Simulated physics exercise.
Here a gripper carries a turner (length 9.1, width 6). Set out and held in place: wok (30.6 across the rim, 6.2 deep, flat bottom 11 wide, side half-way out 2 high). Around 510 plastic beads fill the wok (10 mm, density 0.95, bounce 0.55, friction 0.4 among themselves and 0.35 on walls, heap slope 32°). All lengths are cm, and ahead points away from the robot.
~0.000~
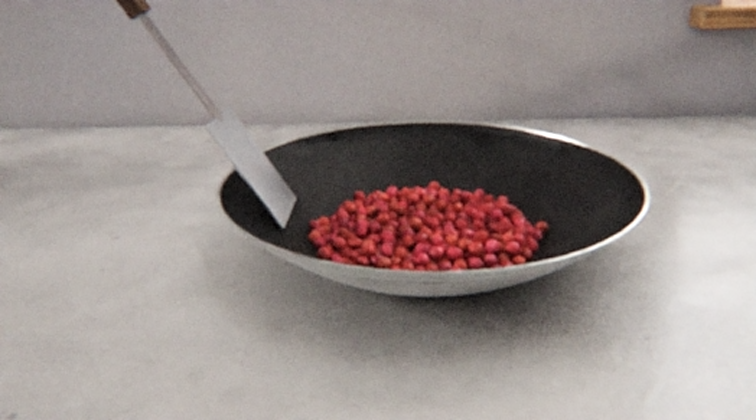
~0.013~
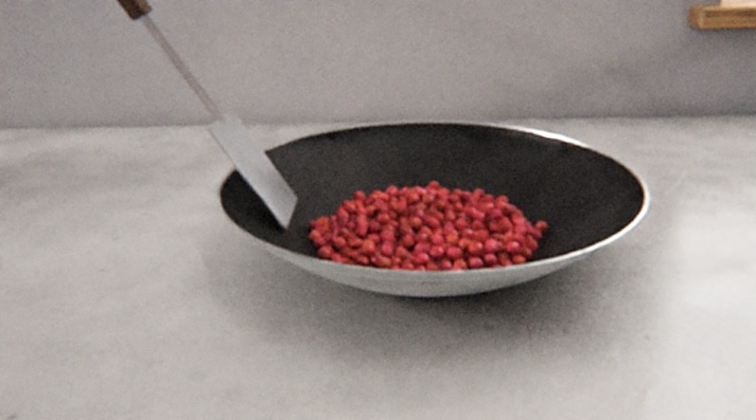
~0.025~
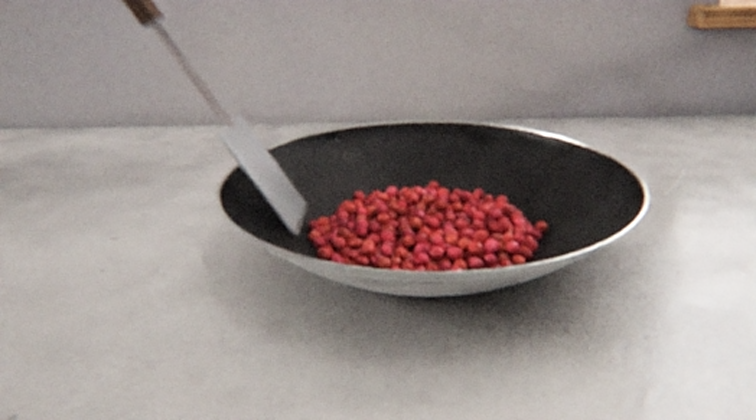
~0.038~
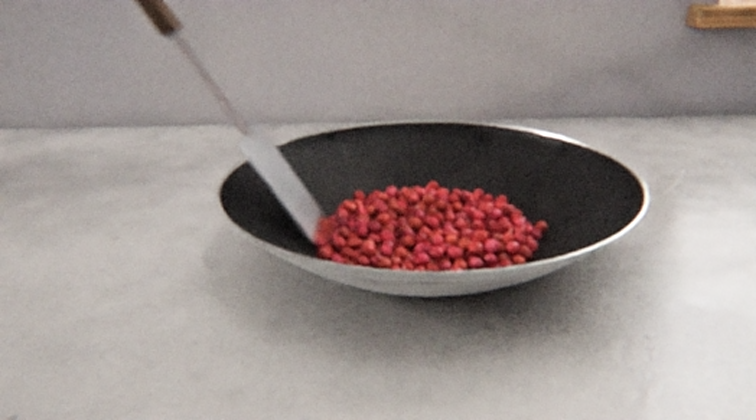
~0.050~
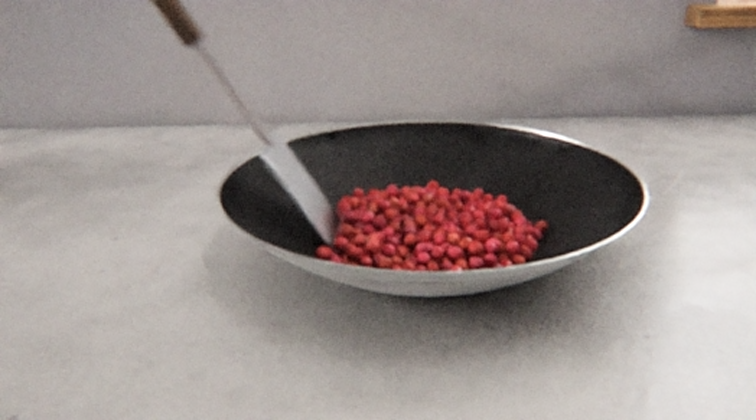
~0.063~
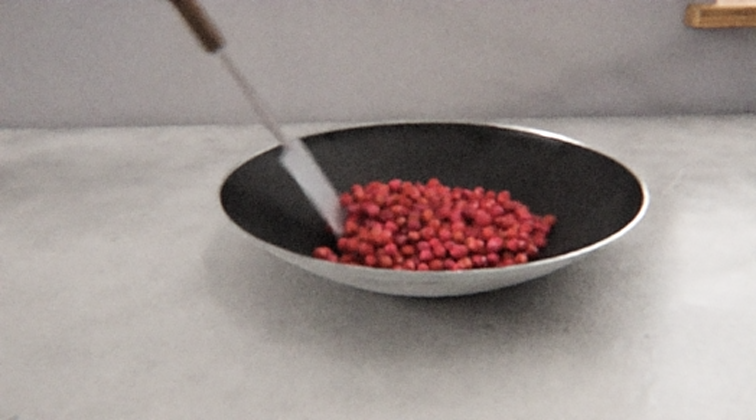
A wide black wok sat on a gray counter with a pile of red beads inside, while a metal turner slid in from the left and pushed the near edge of the pile slightly rightward.
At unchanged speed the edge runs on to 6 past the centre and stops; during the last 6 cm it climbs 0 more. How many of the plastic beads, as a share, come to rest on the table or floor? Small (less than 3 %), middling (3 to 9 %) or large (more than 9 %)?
On the table or floor the share is small, less than 3 %.
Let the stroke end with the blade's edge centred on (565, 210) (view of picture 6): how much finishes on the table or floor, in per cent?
About 30 per cent.
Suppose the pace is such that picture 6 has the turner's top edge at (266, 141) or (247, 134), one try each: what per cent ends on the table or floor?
About 0 and 0 per cent.
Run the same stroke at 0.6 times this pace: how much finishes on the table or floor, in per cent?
About 0 per cent.
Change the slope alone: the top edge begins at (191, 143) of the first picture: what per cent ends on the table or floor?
About 0 per cent.
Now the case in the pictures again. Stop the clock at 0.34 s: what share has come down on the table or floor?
Some 0 per cent.
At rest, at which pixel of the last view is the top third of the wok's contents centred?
Around (544, 208).
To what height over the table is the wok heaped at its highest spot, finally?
About 6.0 cm.
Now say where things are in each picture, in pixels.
In the first frame, turner top edge at (218, 117), sloping 59°; upper third of the load around (427, 227), from x 315 to 540, top at y 185; 506 in the wok.
In the second frame, turner top edge at (219, 118), sloping 59°; upper third of the load around (427, 227), from x 315 to 540, top at y 185.
In the third frame, turner top edge at (229, 123), sloping 59°; upper third of the load around (427, 227), from x 315 to 540, top at y 185.
In the fourth frame, turner top edge at (248, 133), sloping 59°; upper third of the load around (428, 227), from x 320 to 540, top at y 185.
In the fifth frame, turner top edge at (268, 142), sloping 59°; upper third of the load around (424, 224), from x 320 to 540, top at y 185.
In the sixth frame, turner top edge at (289, 148), sloping 59°; upper third of the load around (428, 219), from x 320 to 550, top at y 185; 506 in the wok.
After 0.09 s, sloping 59°, highest piece 7 above the table; 506 in the wok.
After 0.12 s, sloping 59°, highest piece 9 above the table; 506 in the wok.
After 0.34 s, sloping 59°, highest piece 6 above the table; 501 in the wok, 3 on the table or floor, 2 on the blade or in flight.
After 1.39 s, sloping 59°, highest piece 5 above the table; 501 in the wok, 5 on the table or floor.
At rest, 501 in the wok, 5 on the table or floor. That is 1 % on the table or floor.
